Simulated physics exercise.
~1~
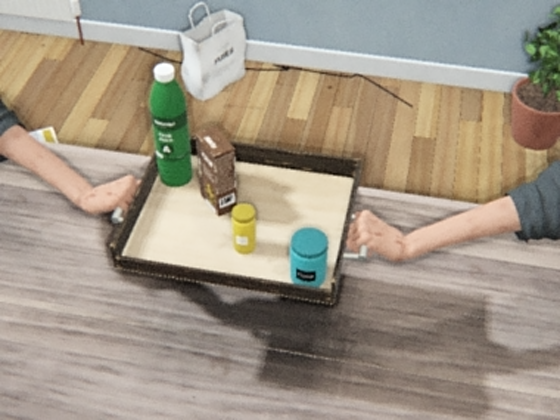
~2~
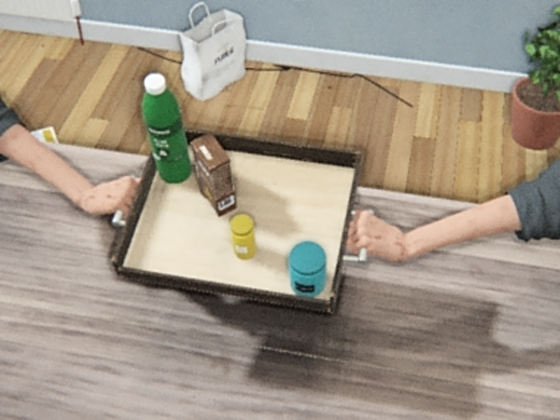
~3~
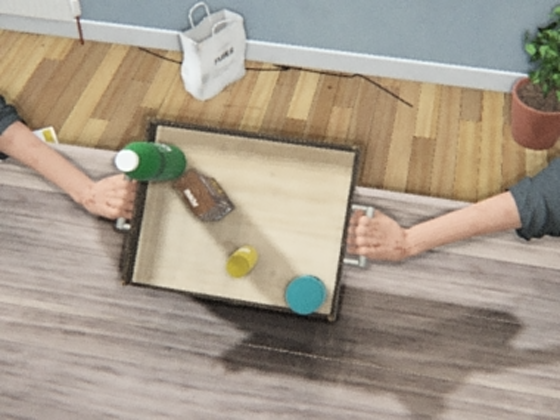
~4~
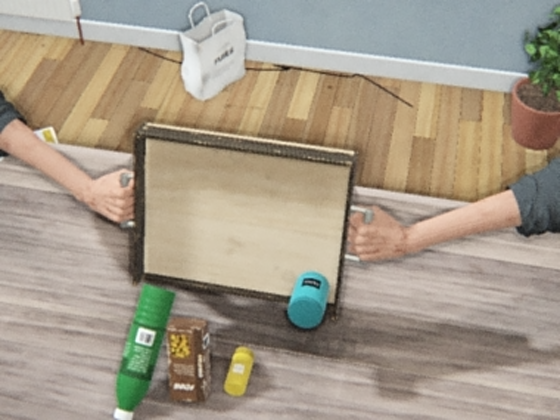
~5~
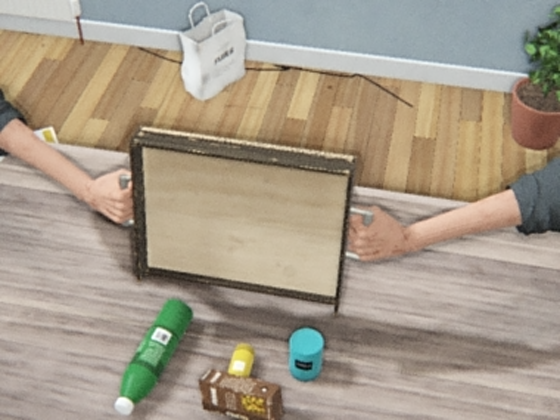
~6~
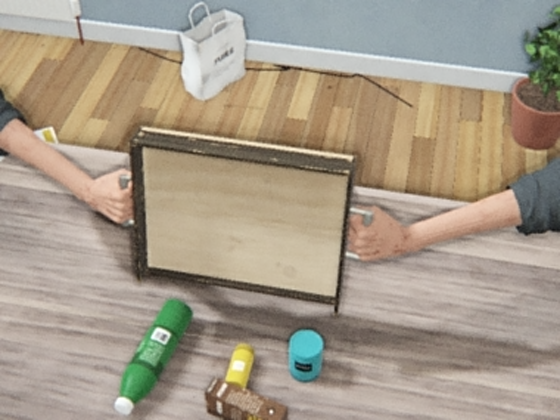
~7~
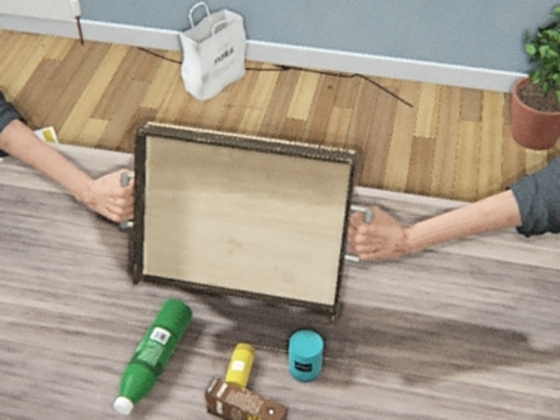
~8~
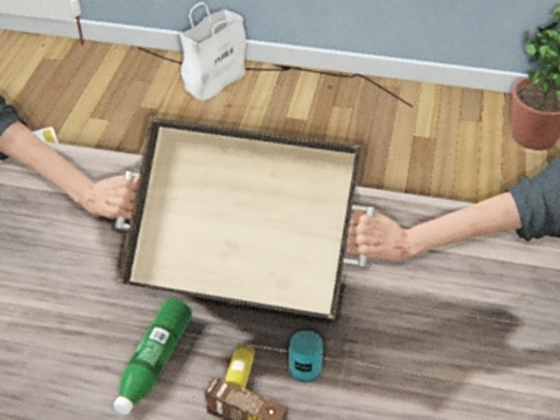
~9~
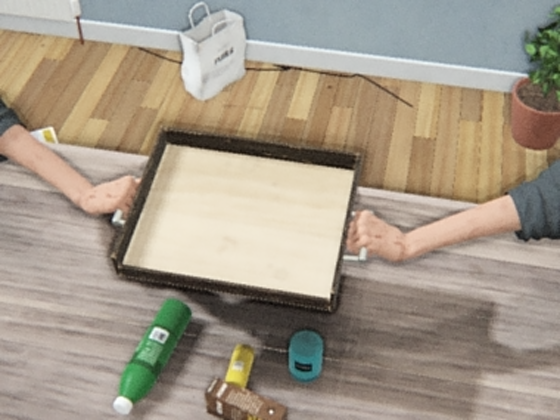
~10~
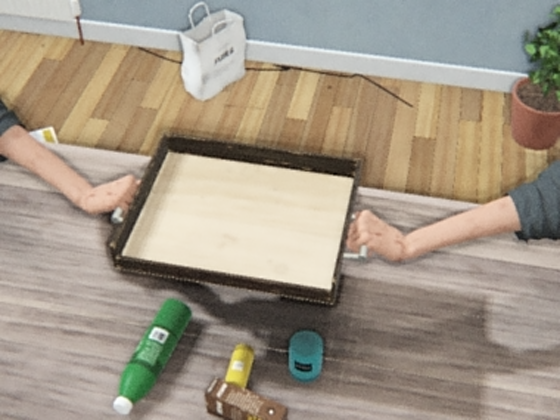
In this clip, two hands tip an open crate steeply towards the near side, and a green bottle, brown packet, yellow shaker and turquoise jar slide out onto the surface below. The hands then level the empty crate, leaving all four items lying outside in front of it.
